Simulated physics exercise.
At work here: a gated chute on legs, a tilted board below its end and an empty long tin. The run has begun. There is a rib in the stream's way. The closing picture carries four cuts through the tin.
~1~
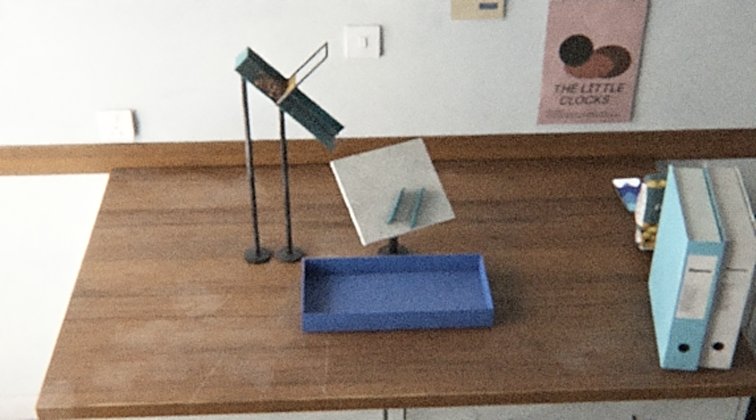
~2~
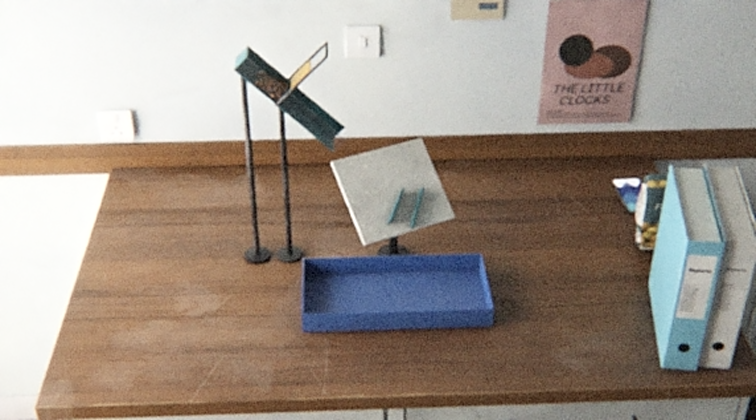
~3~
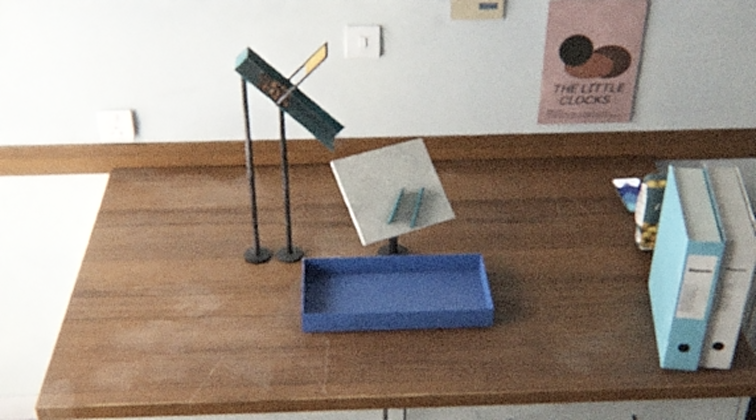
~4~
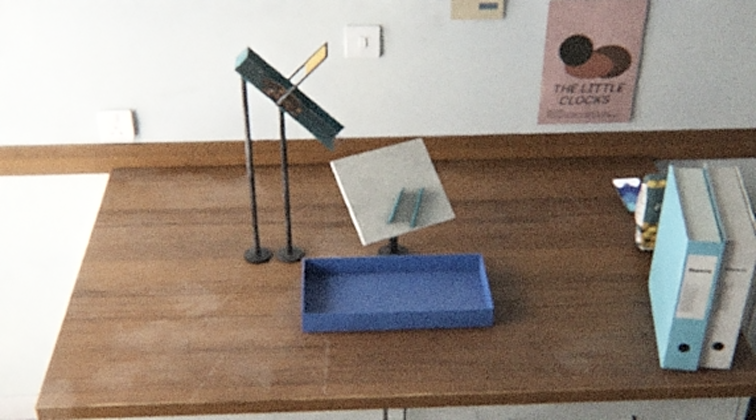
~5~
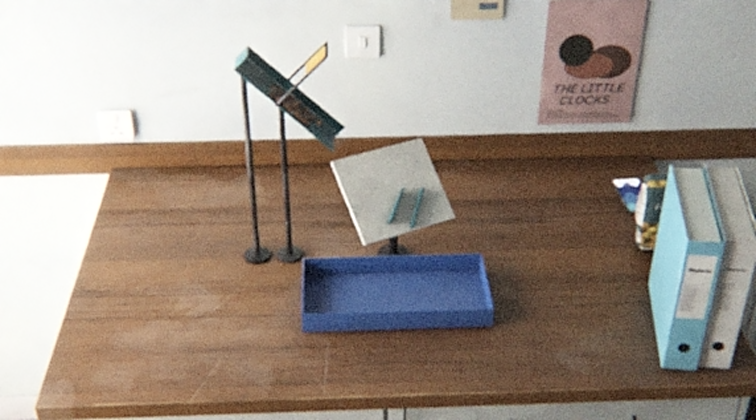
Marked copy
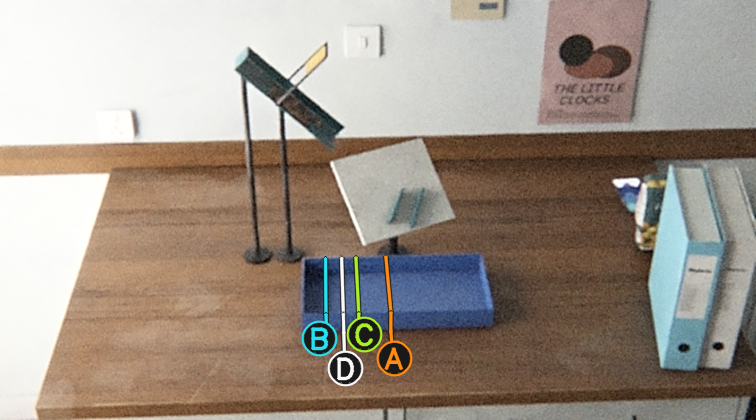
We see a green chute on two black legs above a tilted pale board and an empty blue tin. A yellowish gate rises in its frame, and small brown bits slide a short way down the chute, rightward.
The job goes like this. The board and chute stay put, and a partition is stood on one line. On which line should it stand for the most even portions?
The answer is line A.
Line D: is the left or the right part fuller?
More lands on the right.
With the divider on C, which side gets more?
The right side.
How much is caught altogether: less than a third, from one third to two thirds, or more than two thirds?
It is more than two thirds.
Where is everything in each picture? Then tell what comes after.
In the first picture, load behind the gate at (272, 86), bits of dog kibble; lip of the chute at (333, 145), sloping fairly steeply.
In the second picture, middle of the board at (394, 190), tilted fairly steeply; middle of its low edge at (411, 231); of its high edge at (377, 150).
In the third picture, front corners of the tin at (302, 314) and (493, 308), empty; front of the load at (286, 104).
In the fourth picture, middle of the load at (281, 95); its front at (296, 114), about a quarter of the way to the lip; rib from (424, 187) to (413, 225); rib from (404, 188) to (390, 221).
In the fifth picture, middle of the load at (289, 104); its front at (320, 122), about two thirds of the way to the lip.
On the marked copy, line A crosses the front rim at (390, 312); line B crosses the front rim at (326, 314); line C crosses the front rim at (358, 313); line D crosses the front rim at (343, 313).
With A, of what is caught, about half on the left of the divider, about half on the right.
With B, of what is caught, none on the left of the divider, all on the right.
With C, of what is caught, a stray few on the left of the divider, nearly all on the right.
With D, of what is caught, none on the left of the divider, all on the right.
